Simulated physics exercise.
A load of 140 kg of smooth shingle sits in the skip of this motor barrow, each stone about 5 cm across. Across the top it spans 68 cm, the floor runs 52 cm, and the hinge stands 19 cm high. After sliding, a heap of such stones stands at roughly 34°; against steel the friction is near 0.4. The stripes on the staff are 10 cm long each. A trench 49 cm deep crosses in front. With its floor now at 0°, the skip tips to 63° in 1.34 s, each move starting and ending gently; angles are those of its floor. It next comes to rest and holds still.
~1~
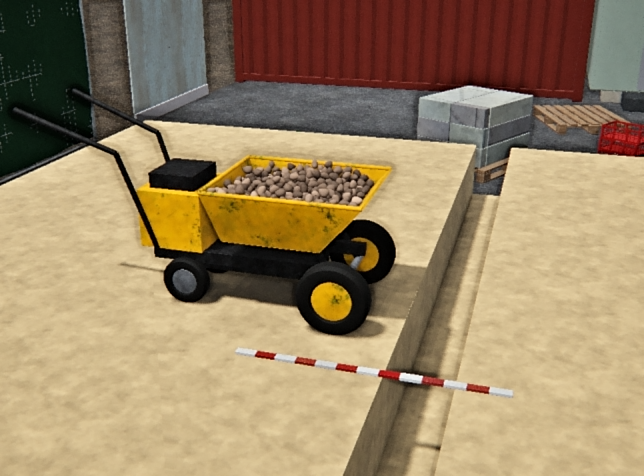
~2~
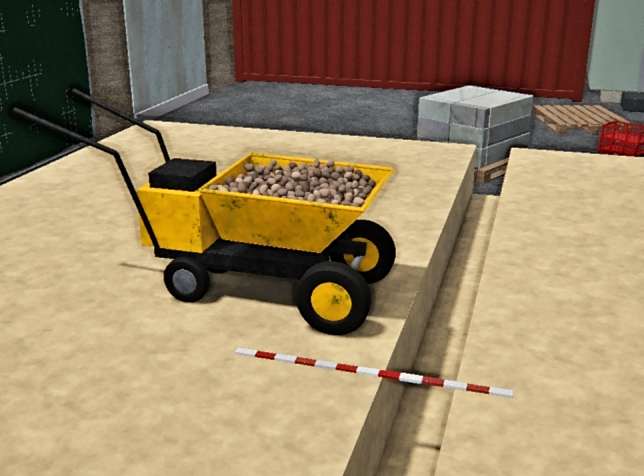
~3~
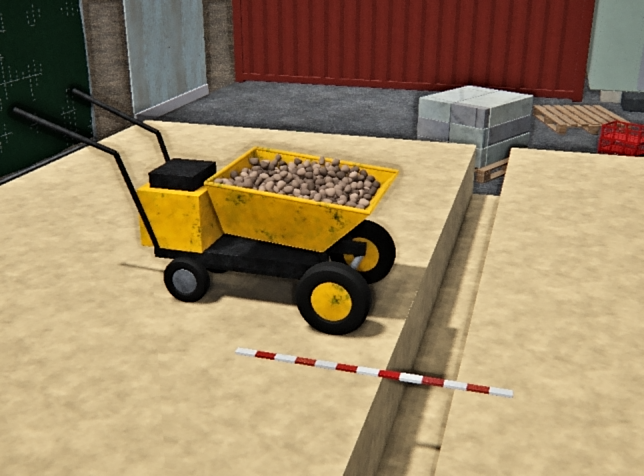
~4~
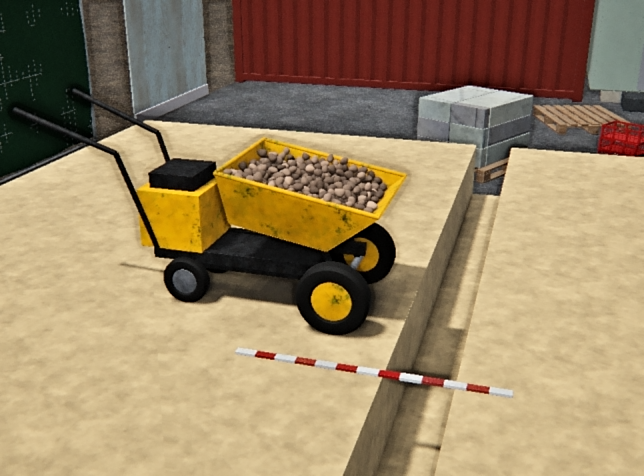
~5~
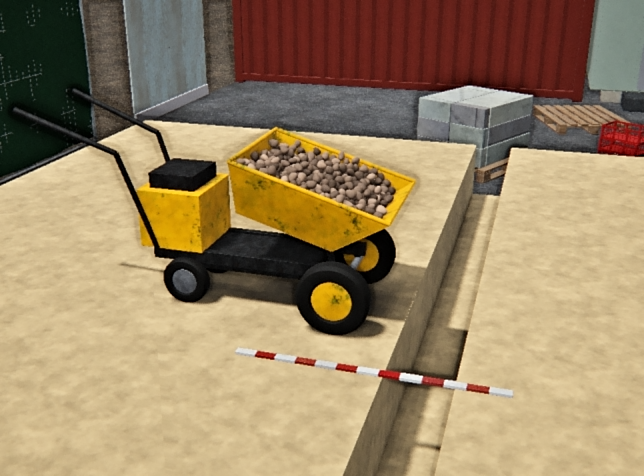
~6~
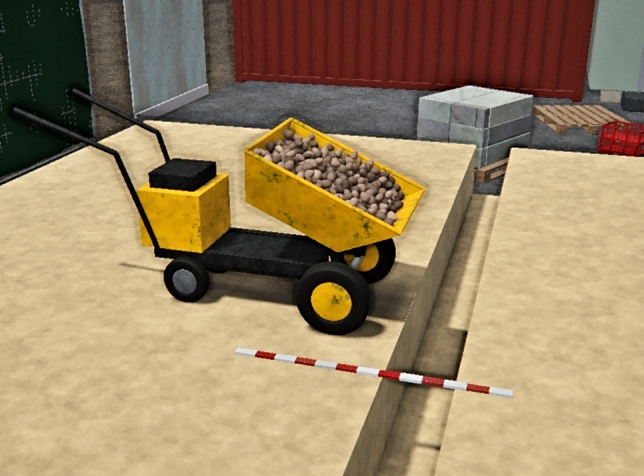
The yellow skip of a motor barrow, heaped with brown stones, tilted gently at first and then more steeply, its back end rising while its lip dipped to the right towards the trench.
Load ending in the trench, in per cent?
40 per cent.
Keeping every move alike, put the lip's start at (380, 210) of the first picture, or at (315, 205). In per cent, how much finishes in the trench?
About 25 per cent from the first spot, about 95 from the second.
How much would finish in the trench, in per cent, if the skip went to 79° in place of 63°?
Share in trench: Approx. 35%.
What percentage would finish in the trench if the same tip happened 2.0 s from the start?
That would give about 50 percent.
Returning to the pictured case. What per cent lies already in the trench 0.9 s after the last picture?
Close to 10 per cent has got there by then.
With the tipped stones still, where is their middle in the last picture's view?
I'd put it close to (493, 322).
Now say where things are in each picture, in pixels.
In the first frame, lip at (362, 210), floor tilted 0°, highest stones at (321, 172).
In the second frame, the skip is at 1°, its lip at (364, 210); the top of the load is at (317, 170).
In the third frame, lip at (370, 213), floor tilted 5°, highest stones at (290, 166).
In the fourth frame, lip at (379, 218), floor tilted 10°, highest stones at (278, 160).
In the fifth frame, the skip is at 16°, its lip at (390, 225); the top of the load is at (279, 151).
In the sixth frame, lip at (401, 234), floor tilted 24°, highest stones at (292, 142).
Then, 0.4 s after the last picture the floor is at 53°, 100 % in the skip; the foremost stones are at (443, 252).
Then, 0.9 s after the last picture the floor is at 63°, 57 % in the skip, 11 % in the trench, 32 % past the trench; the foremost stones are at (547, 330).
Then, 1.2 s after the last picture the floor is at 63°, 25 % in the skip, 17 % in the trench, 58 % past the trench; the foremost stones are past the picture's edge.
Then, 3.2 s after the last picture the floor is at 63°, 0 % in the skip, 40 % in the trench, 60 % past the trench; the foremost stones are past the picture's edge.
